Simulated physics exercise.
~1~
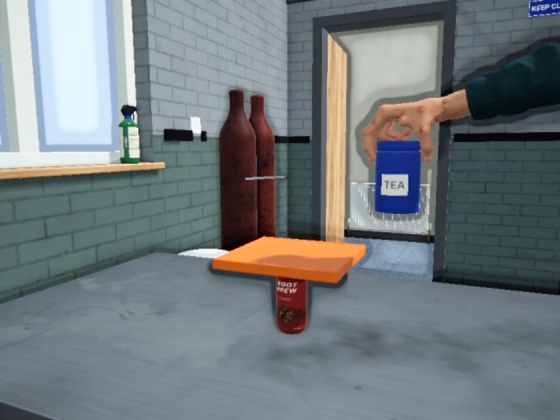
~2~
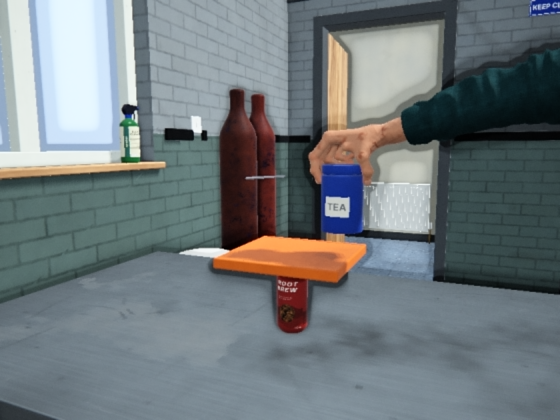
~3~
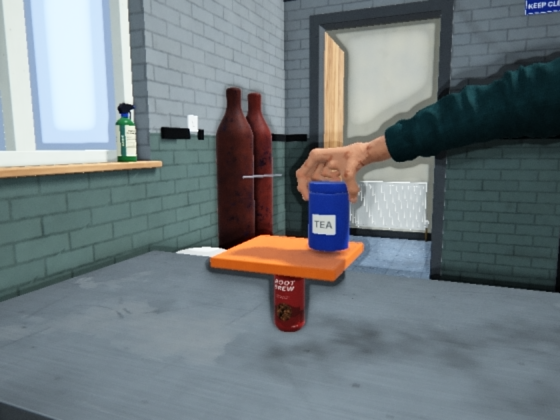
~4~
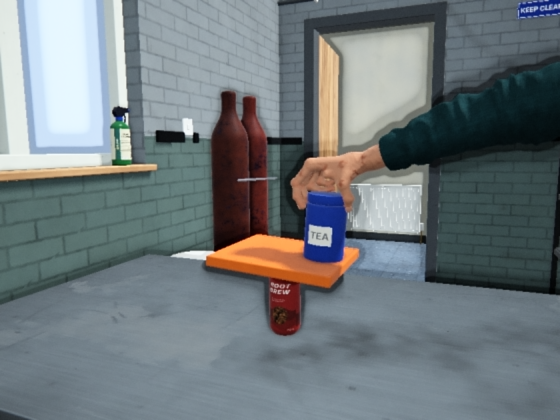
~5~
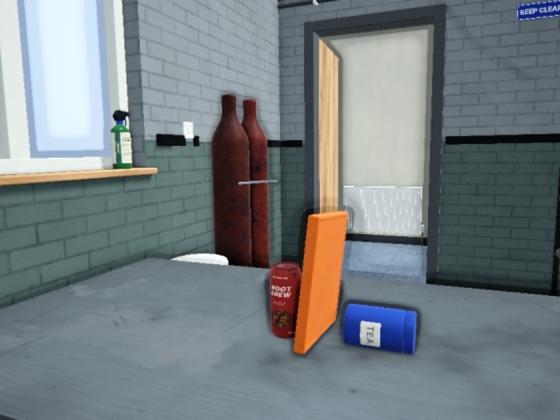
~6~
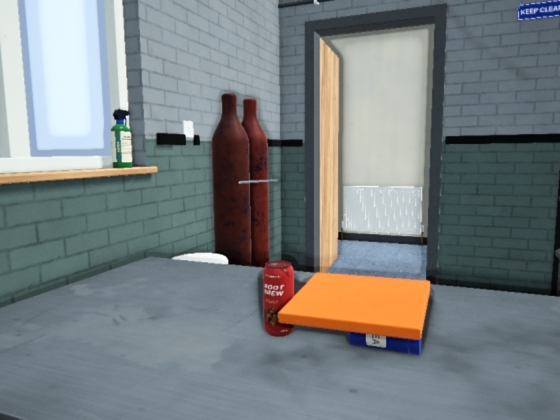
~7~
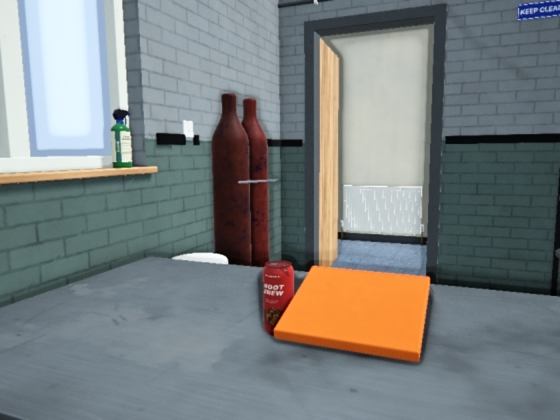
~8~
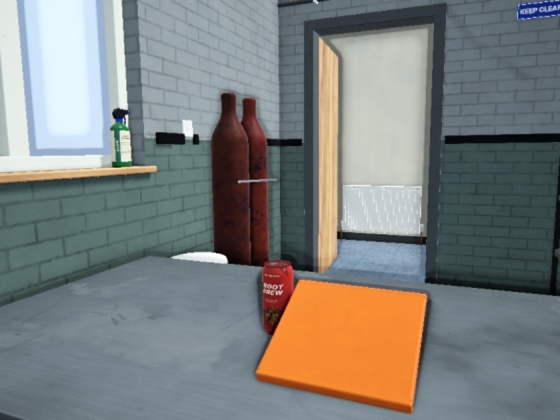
On a table, a hand sets a blue jar on an orange slab, toppling both.
